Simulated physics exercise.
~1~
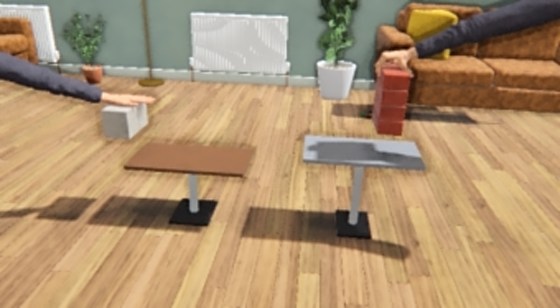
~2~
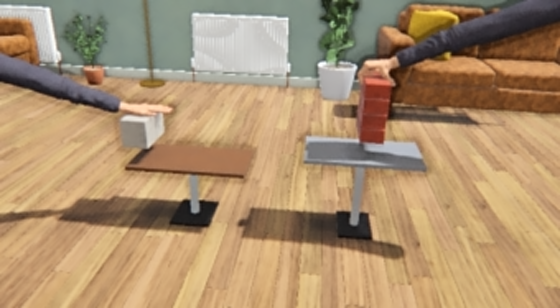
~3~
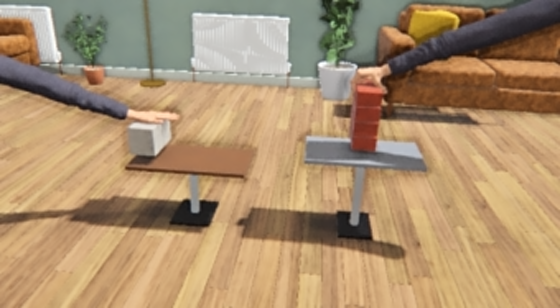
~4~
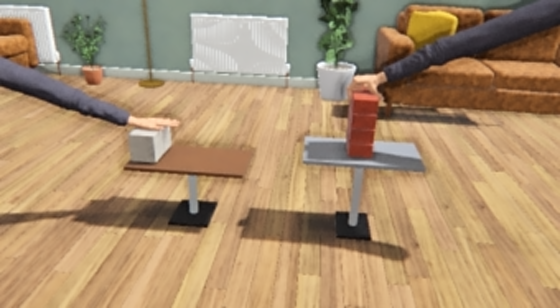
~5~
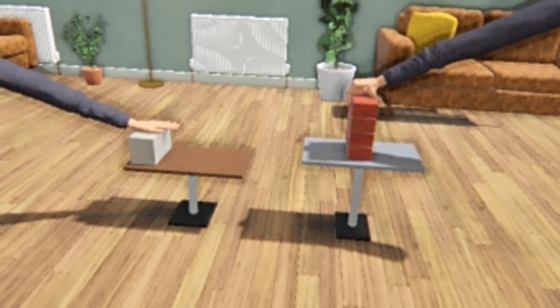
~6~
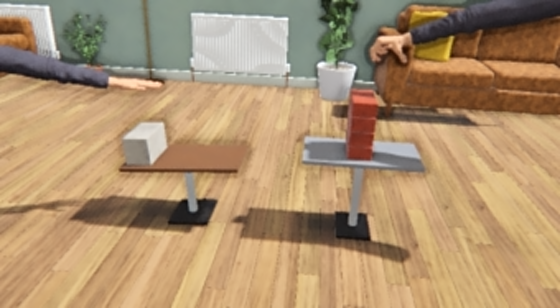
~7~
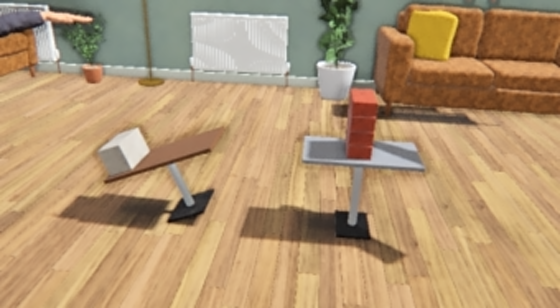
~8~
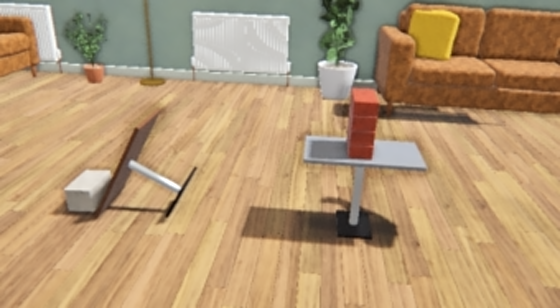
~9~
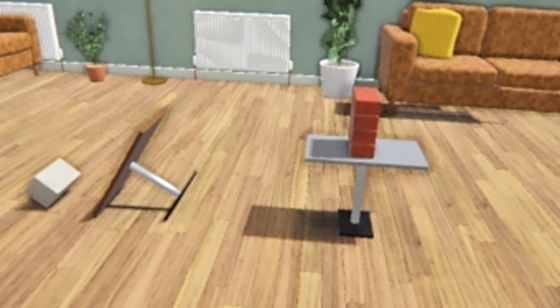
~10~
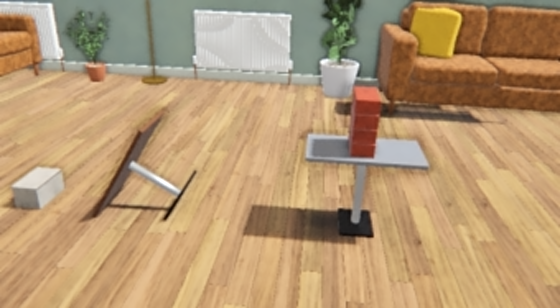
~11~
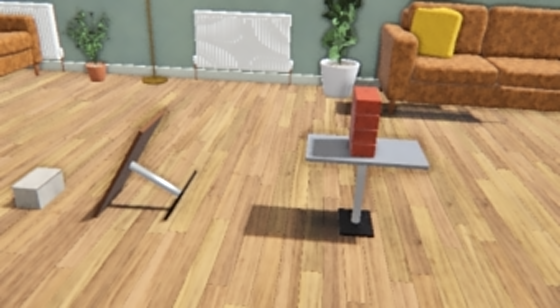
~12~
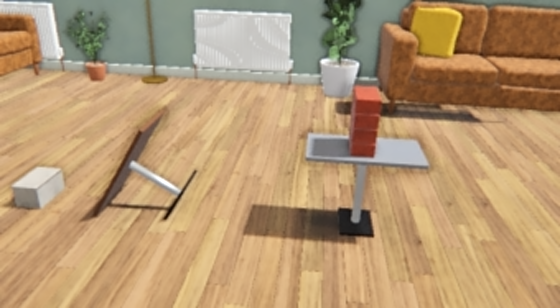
In a living room, hands release a block and bricks, and the brown table topples.
